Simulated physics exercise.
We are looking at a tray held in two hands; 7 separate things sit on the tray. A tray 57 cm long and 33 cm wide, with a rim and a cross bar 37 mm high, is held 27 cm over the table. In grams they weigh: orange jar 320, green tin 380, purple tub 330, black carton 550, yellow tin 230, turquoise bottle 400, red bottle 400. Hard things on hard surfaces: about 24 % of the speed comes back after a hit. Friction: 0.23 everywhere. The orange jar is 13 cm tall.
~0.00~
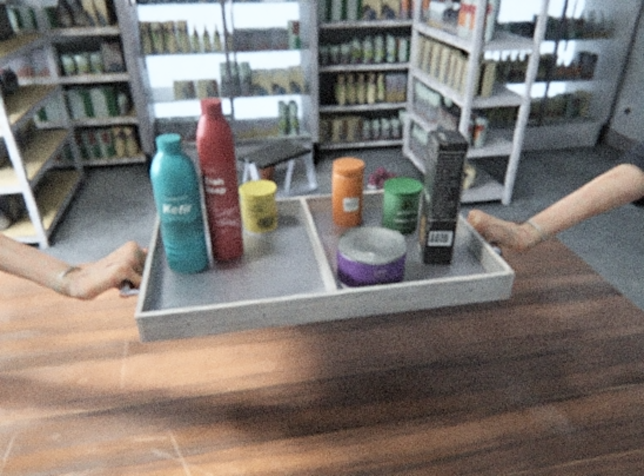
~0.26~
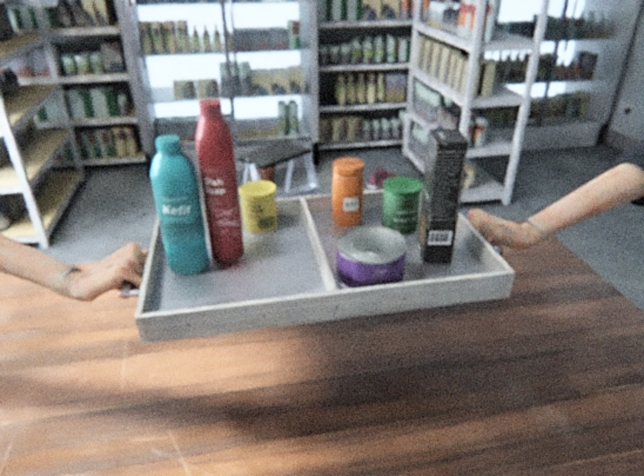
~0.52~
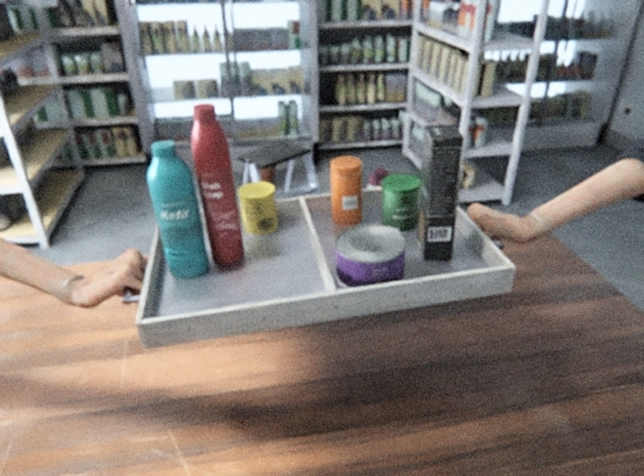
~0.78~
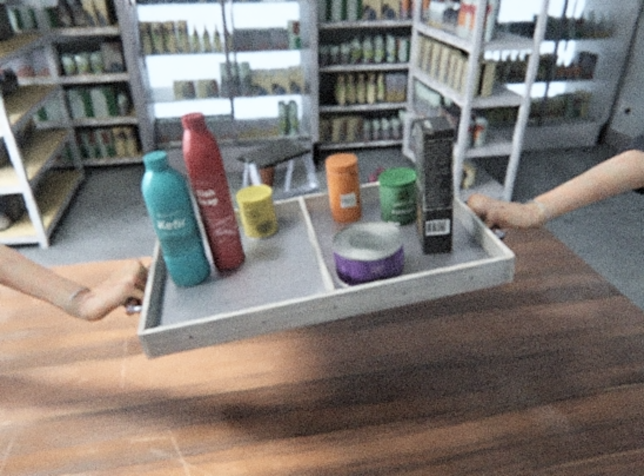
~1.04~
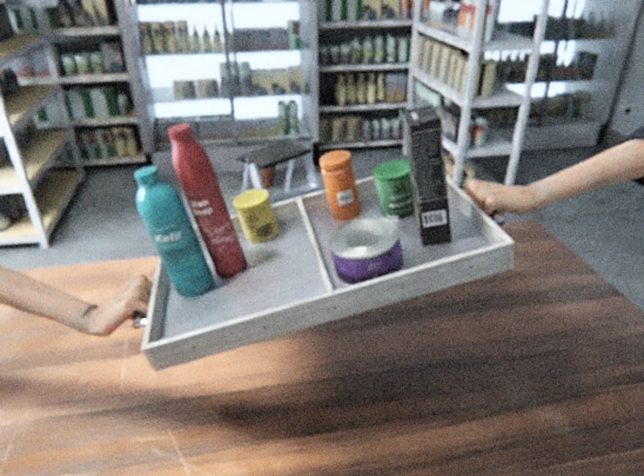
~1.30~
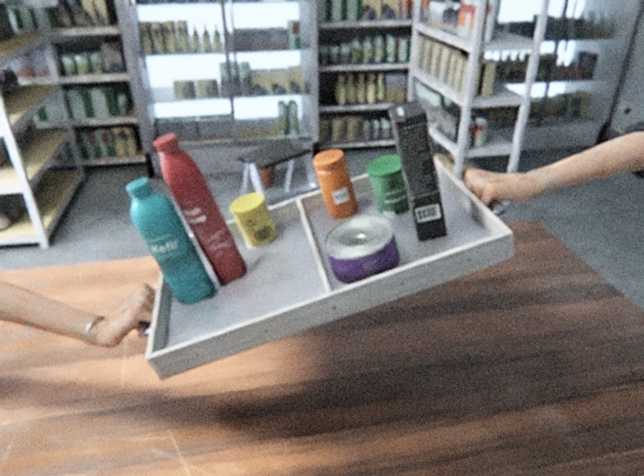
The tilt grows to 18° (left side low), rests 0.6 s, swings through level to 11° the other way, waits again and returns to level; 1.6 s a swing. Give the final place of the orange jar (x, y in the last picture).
Look near (323, 193).
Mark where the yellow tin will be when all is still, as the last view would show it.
Around (178, 215).
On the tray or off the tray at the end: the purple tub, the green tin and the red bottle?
The purple tub ends on the tray; the green tin is still on the tray; the red bottle finishes off the tray.
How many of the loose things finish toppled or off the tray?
In all, 2.
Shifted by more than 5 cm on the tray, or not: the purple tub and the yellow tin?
The purple tub stays put; the yellow tin ends elsewhere.
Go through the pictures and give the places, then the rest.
In the first frame, tray level; orange jar (348, 193); green tin (401, 207).
In the second frame, tray level; black carton (440, 199); yellow tin (260, 208).
In the third frame, tray tilted 2°, left edge down; turquoise bottle (177, 211); red bottle (217, 187).
In the fourth frame, tray tilted 7°, left edge down; green tin (399, 198); purple tub (369, 255).
In the fifth frame, tray tilted 12°, left edge down; black carton (428, 179); yellow tin (257, 217).
In the sixth frame, tray tilted 16°, left edge down; orange jar (336, 185); turquoise bottle (169, 242).
Around 1.80 s, tray tilted 18°, left edge down; turquoise bottle and red bottle now off the tray; orange jar shifted 5 cm near (312, 191); yellow tin shifted 12 cm.
Around 2.10 s, tray tilted 18°, left edge down; orange jar shifted 5 cm near (312, 191); yellow tin shifted 16 cm; black carton tipped 4° against what carries it.
Around 3.40 s, tray tilted 5°, right edge down; orange jar shifted 5 cm near (325, 195); yellow tin shifted 16 cm; green tin shifted 14 cm.
Finally (6.5 s), off the tray, turquoise bottle and red bottle; not toppled but over 5 cm from the start, orange jar, green tin, black carton and yellow tin; purple tub still in place (within 5 cm). Final places as that camera would see them, orange jar near (323, 193).
